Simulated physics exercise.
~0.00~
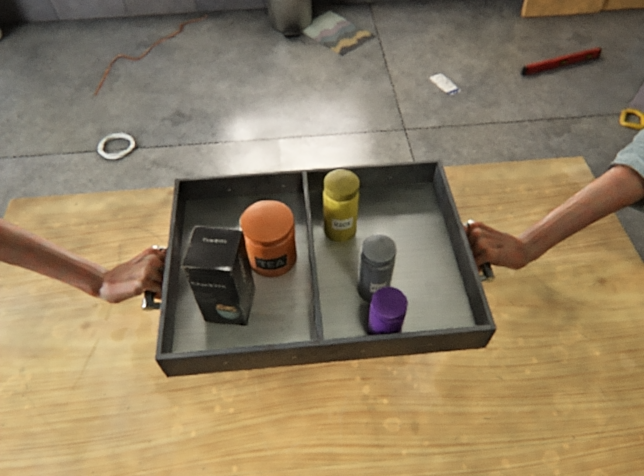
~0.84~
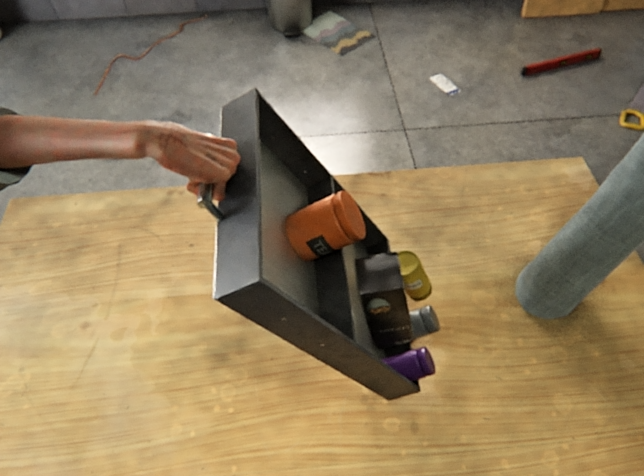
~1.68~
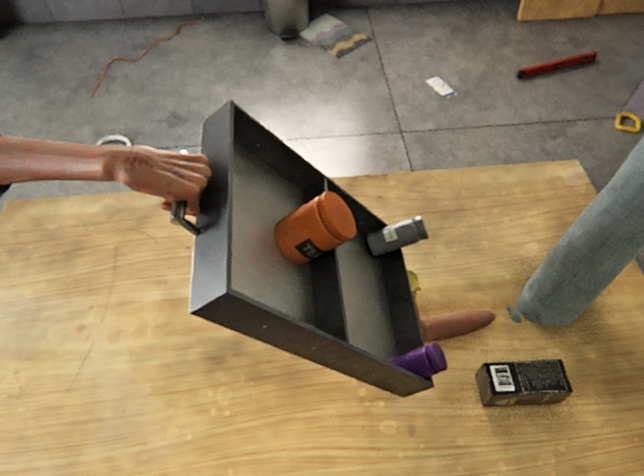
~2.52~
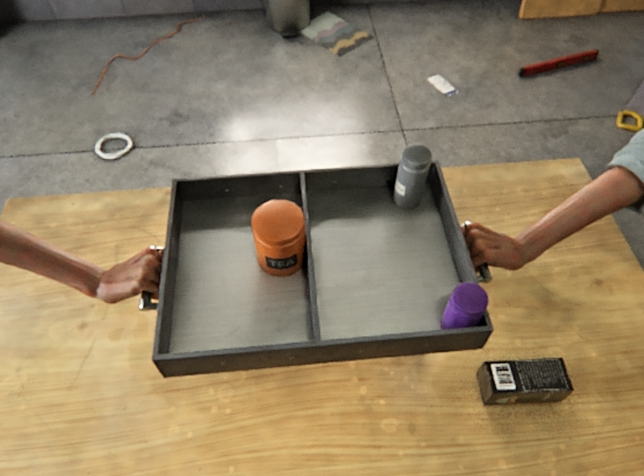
A dark, divided crate is held level by two hands above a wooden table, seen from above, with a grey concrete floor beyond. A black carton and an orange jar stand in its left half, and a yellow jar, a grey shaker and a purple shaker in its right. The hands tip the crate steeply, right side down, and the contents slide and topple. The carton tumbles out onto the table and the yellow jar leaves the crate too. Levelled again, the crate holds the upright orange jar, grey shaker and purple shaker, while the carton lies on the table and the yellow jar is out of sight.
